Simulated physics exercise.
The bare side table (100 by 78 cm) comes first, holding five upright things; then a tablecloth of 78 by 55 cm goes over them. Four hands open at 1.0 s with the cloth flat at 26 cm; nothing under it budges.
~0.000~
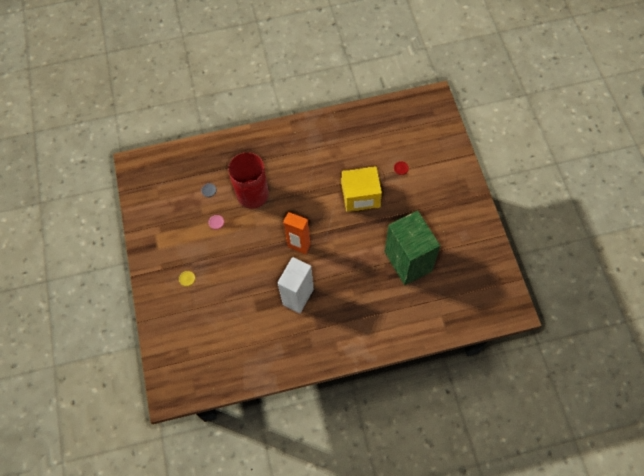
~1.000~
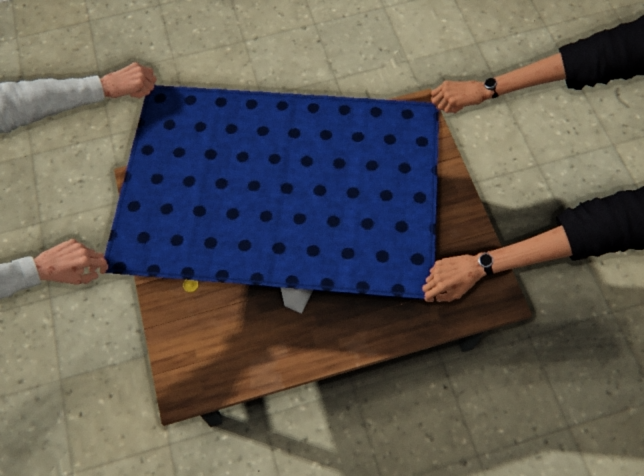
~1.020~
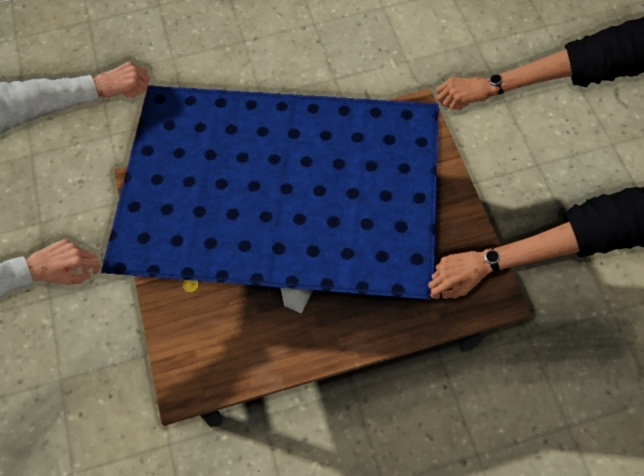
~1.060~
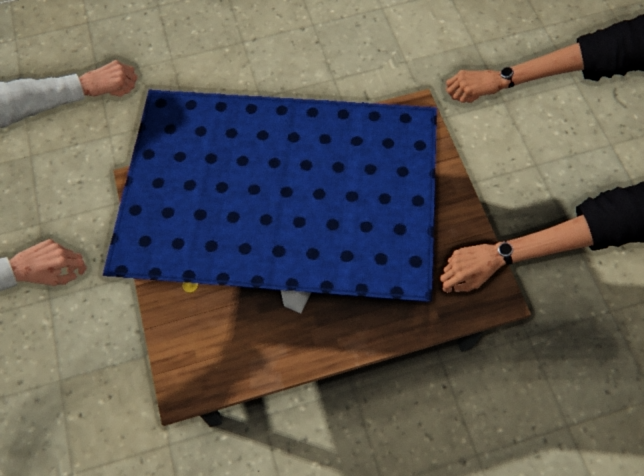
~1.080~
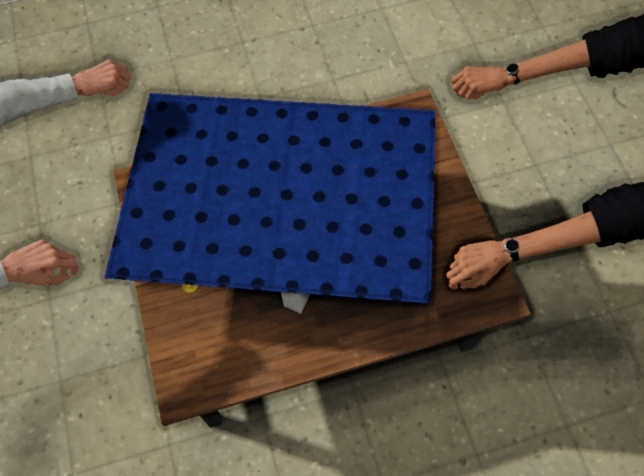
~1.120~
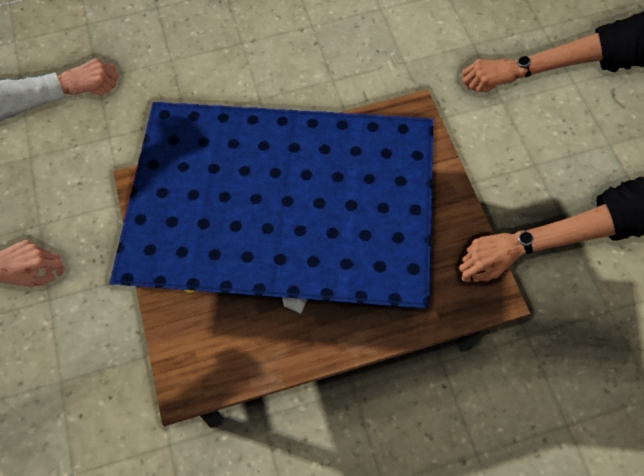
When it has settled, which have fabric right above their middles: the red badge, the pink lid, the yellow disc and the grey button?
As I see it, red badge: In view, pink lid: Out of view, yellow disc: Out of view, grey button: Out of view.
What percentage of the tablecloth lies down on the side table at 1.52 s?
Around 15 percent, give or take.
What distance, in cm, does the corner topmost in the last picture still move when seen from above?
Roughly 6 cm.
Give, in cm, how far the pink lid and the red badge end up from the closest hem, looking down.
Around 13 centimetres, then around 3 centimetres.
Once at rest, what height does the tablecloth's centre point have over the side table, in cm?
Roughly 17 cm high.
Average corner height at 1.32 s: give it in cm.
Mean corner height at that time: Approx. 2 cm.
After 1.3 s, 15 % of it is down, spanning 77 by 69 cm, above pink lid, yellow disc, grey button.
After 1.5 s, 15 % of it is down, spanning 78 by 72 cm, above pink lid, yellow disc, grey button.
After 1.7 s, 15 % of it is down, spanning 77 by 69 cm, above pink lid, yellow disc, grey button.
After 1.9 s, 15 % of it is down, spanning 77 by 69 cm, above pink lid, yellow disc, grey button.
After 2.7 s, 15 % of it is down, spanning 77 by 69 cm, above pink lid, yellow disc, grey button.
